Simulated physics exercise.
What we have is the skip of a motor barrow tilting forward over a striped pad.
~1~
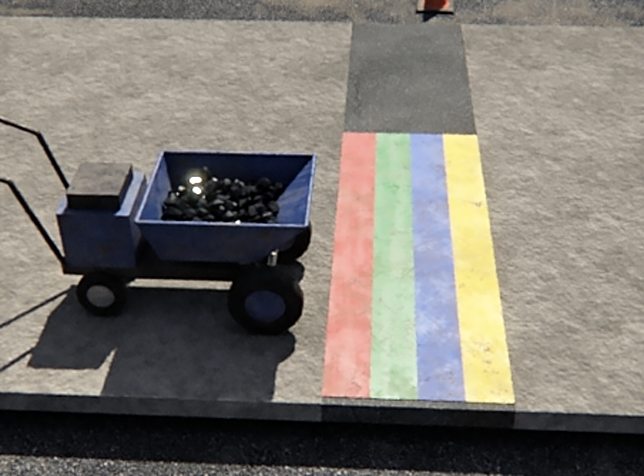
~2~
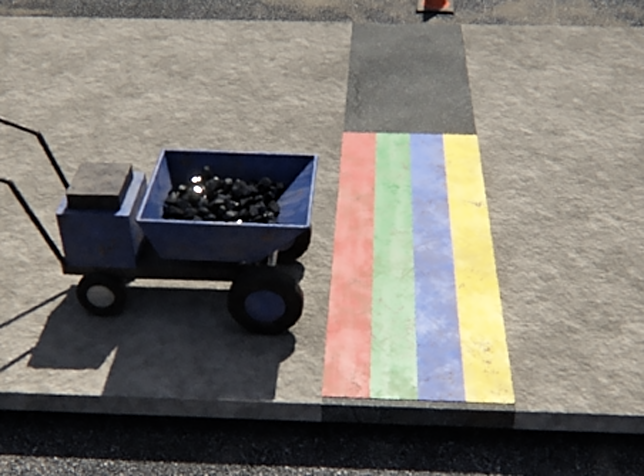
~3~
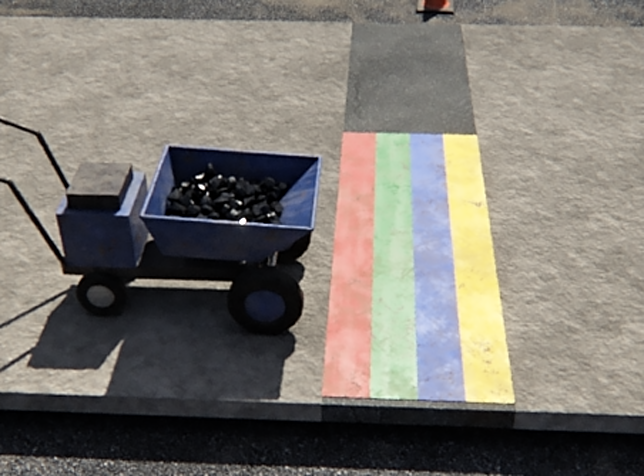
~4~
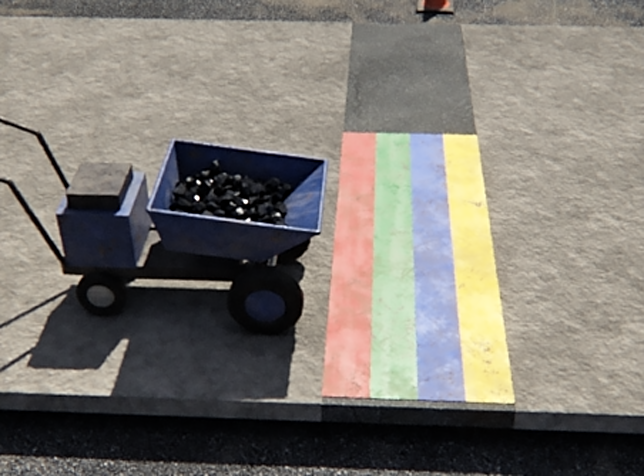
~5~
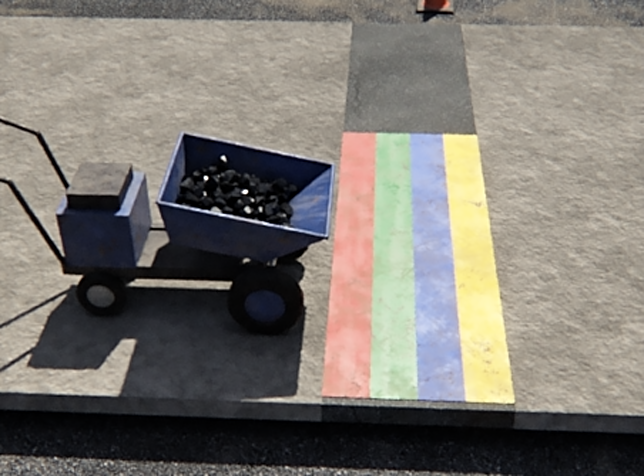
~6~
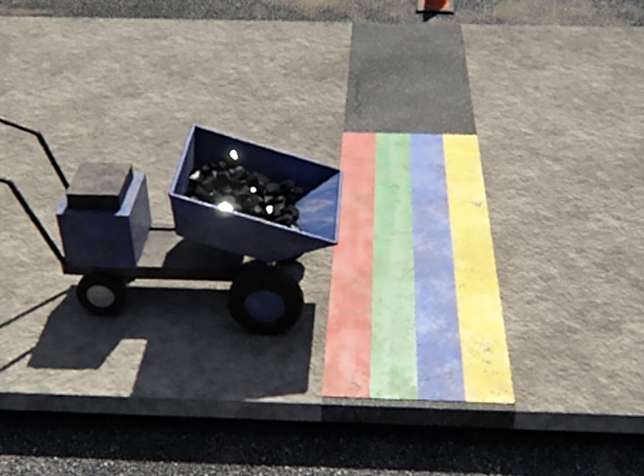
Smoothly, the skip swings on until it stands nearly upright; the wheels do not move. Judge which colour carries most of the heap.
The colour carrying most is green.
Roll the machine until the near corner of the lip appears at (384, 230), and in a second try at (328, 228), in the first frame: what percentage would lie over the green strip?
The shares come out close to 0 and 20 per cent, in that order.
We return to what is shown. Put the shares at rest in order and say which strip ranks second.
Second: The strip in blue.
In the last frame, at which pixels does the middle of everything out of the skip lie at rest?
Near (414, 296).
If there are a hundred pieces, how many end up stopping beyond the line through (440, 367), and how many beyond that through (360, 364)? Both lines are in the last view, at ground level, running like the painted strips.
Close to 20 and 80 per cent respectively.
Soon after the last picture, skip tipped steeply; all in the skip.
A little later, skip tipped right over; about half in the skip; about a third over the green strip; a small part over the blue strip.
Later still, skip tipped right over; about a quarter in the skip; a stray few over the red strip; about a third over the green strip; about a quarter over the blue strip; a small part over the yellow strip; a stray few off the paint.
At rest, skip tipped right over; about a quarter in the skip; a stray few over the red strip; about a third over the green strip; about a quarter over the blue strip; a small part over the yellow strip; a stray few off the paint.
